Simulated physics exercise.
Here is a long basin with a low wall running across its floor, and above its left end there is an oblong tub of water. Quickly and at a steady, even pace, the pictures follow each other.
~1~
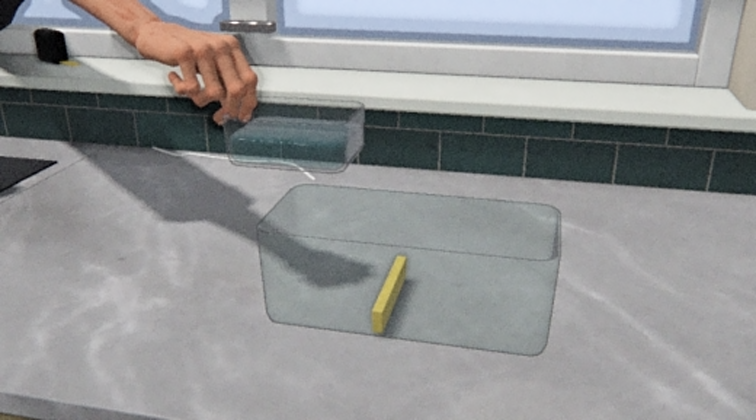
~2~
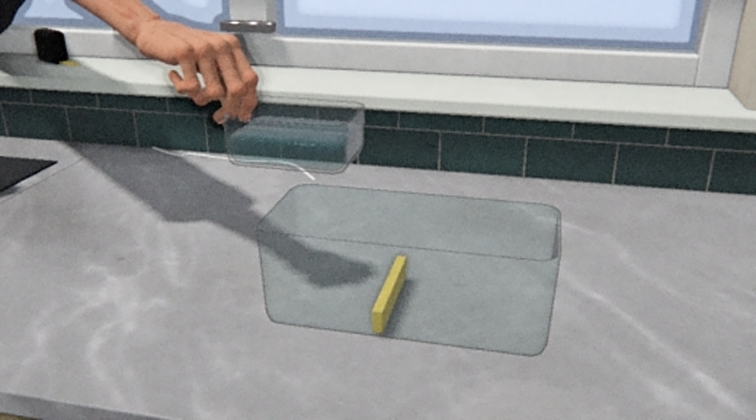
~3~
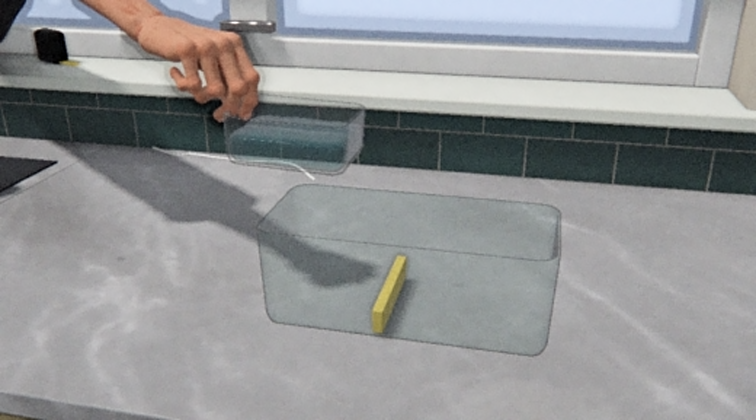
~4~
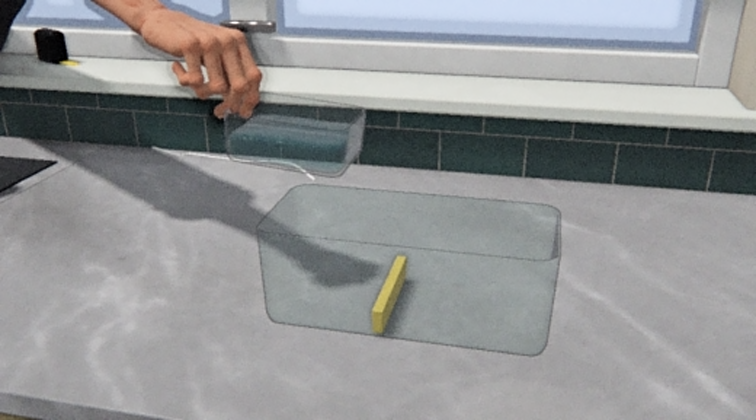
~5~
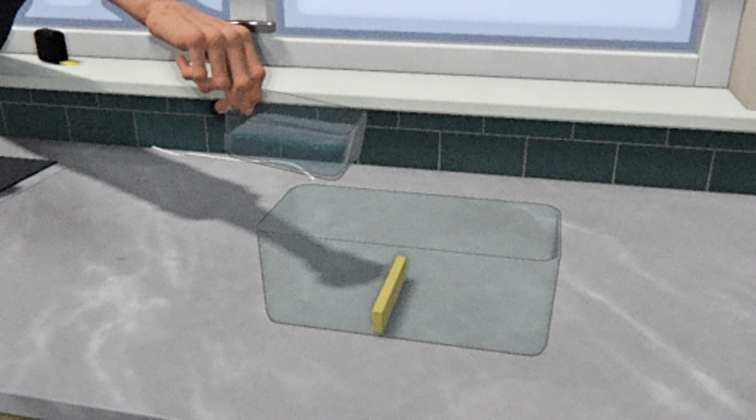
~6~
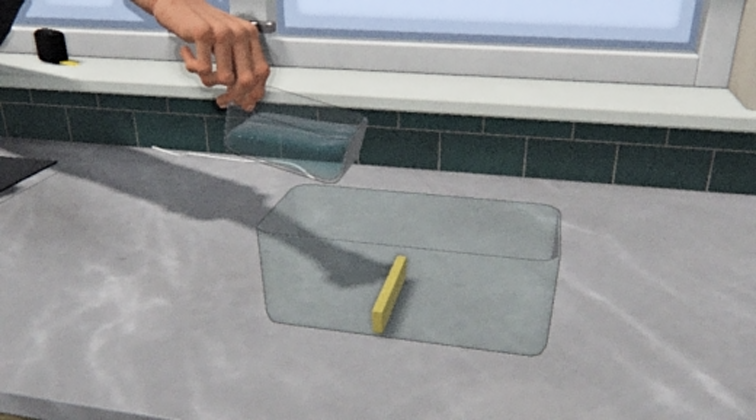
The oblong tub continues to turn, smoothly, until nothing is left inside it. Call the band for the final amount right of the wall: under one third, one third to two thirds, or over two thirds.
Band: One third to two thirds.
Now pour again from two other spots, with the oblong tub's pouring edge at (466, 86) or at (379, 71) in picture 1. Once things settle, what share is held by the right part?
It comes out at around 95 percent and then around 70 percent.
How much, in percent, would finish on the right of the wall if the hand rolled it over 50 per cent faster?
I'd say close to 45 per cent.
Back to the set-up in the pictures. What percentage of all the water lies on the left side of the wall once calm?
Close to 50 per cent.
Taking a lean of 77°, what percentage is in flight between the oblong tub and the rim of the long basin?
It works out to about 30 percent.
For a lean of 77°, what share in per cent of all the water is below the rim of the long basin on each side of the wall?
Left: 15 %; right: 30 %.
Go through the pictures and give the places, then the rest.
The first frame shows tilt 0°; pouring edge (355, 116); surface from (244, 125) to (354, 133); the long basin's rim runs from (276, 207) to (559, 234); the wall's top is at (391, 283).
The second frame shows tilt 1°; pouring edge (355, 116); surface from (244, 125) to (355, 133).
The third frame shows tilt 2°; pouring edge (356, 118); surface from (244, 124) to (355, 134).
The fourth frame shows tilt 5°; pouring edge (357, 121); surface from (244, 123) to (355, 135).
The fifth frame shows tilt 9°; pouring edge (358, 125); surface from (243, 123) to (356, 136).
The sixth frame shows tilt 13°; pouring edge (358, 131); surface from (243, 121) to (356, 137).
A moment on, the tilt is 77° and 29 per cent is still to pour, 13 is left of the wall and 30 right of it.
Next, the tilt is 113° and 3 per cent is still to pour, 44 is left of the wall and 51 right of it.
Then the tilt is 118° and 0 per cent is still to pour, 48 is left of the wall and 51 right of it.
Later the tilt is 118° and 0 per cent is still to pour, 48 is left of the wall and 51 right of it.
At rest 48 per cent lies left of the wall, 51 right of it and 0 outside.
